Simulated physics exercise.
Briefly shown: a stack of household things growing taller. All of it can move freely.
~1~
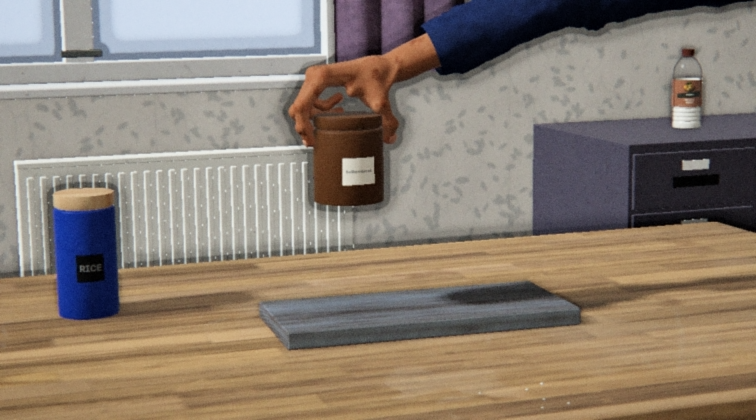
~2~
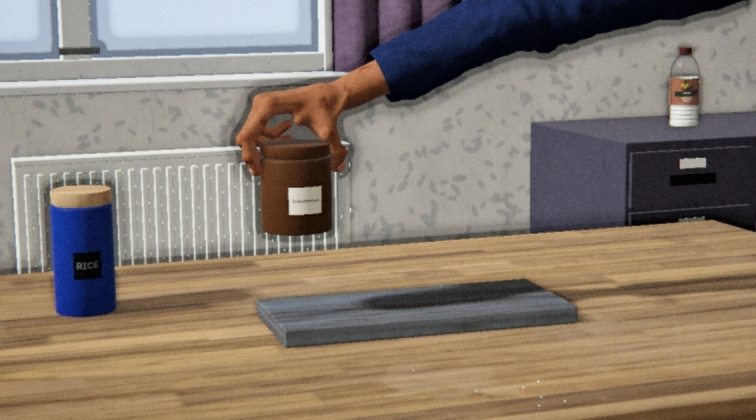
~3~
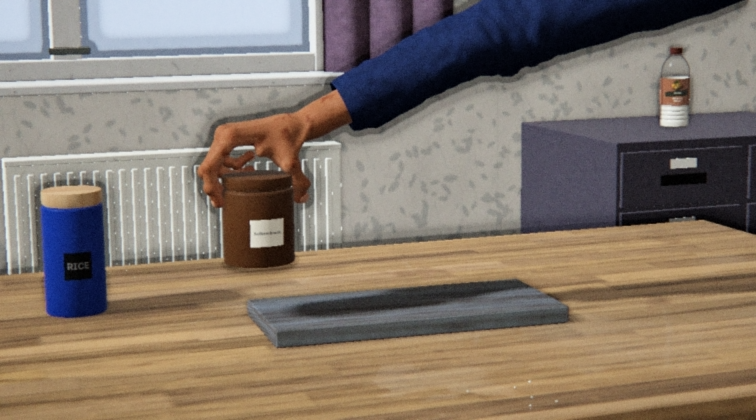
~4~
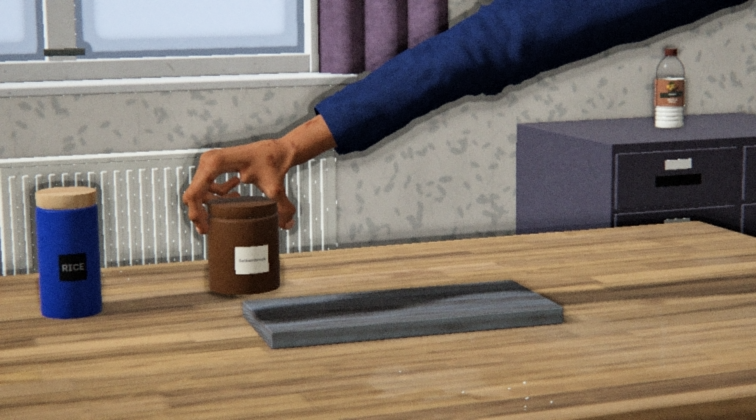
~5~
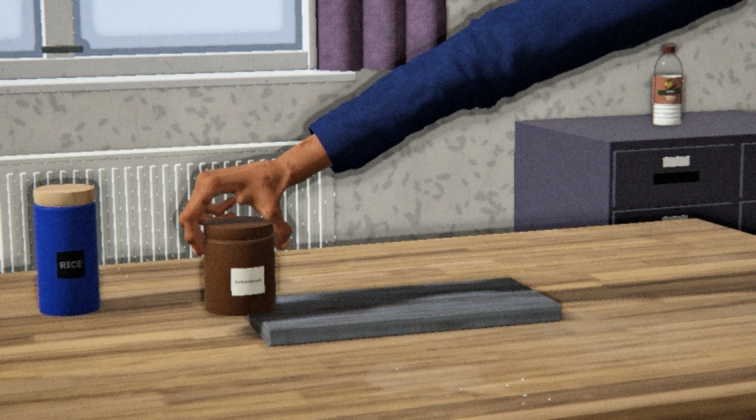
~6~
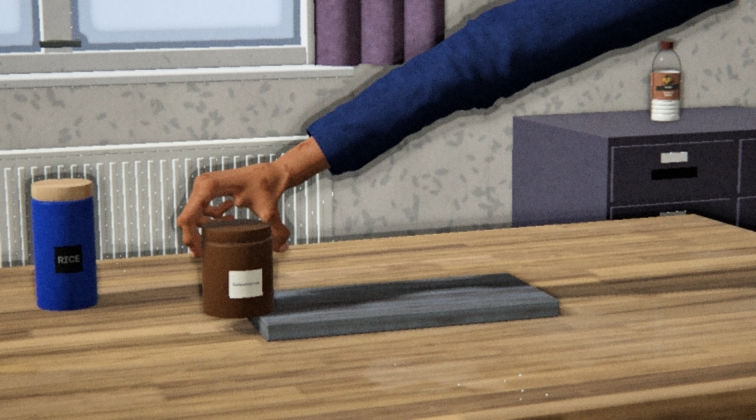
The clip opens on a wooden table with a blue jar at left and a flat gray board, while a hand in a blue sleeve holds a brown jar above them. The arm lowers the jar down and leftward, then sets it beside the board's left end, fingers still gripping it.
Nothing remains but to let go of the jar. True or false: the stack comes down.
True.
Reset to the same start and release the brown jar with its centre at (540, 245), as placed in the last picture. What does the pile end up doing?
After that, the pile falls over.
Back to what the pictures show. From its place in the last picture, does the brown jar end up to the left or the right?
Direction of travel: Leftward.
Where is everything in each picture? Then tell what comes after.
The first picture shows on its way; brown jar (348, 158); blue jar (86, 253).
The second picture shows on its way; brown jar (296, 187); blue jar (83, 250).
The third picture shows on its way; brown jar (259, 218); blue jar (74, 251).
The fourth picture shows on its way; brown jar (243, 245); blue jar (69, 252).
The fifth picture shows on its way; brown jar (240, 265); blue jar (67, 249).
The sixth picture shows set down, still held; brown jar (238, 267); blue jar (65, 244).
Then, 0.30 s later than the last frame, brown jar tilted by 37° near (208, 276).
Then, 0.60 s later than the last frame, brown jar now fallen.
When it is over, fallen, brown jar; the other 2 as before. End places, in pixels of the last picture, brown jar near (156, 300). The pile comes apart.
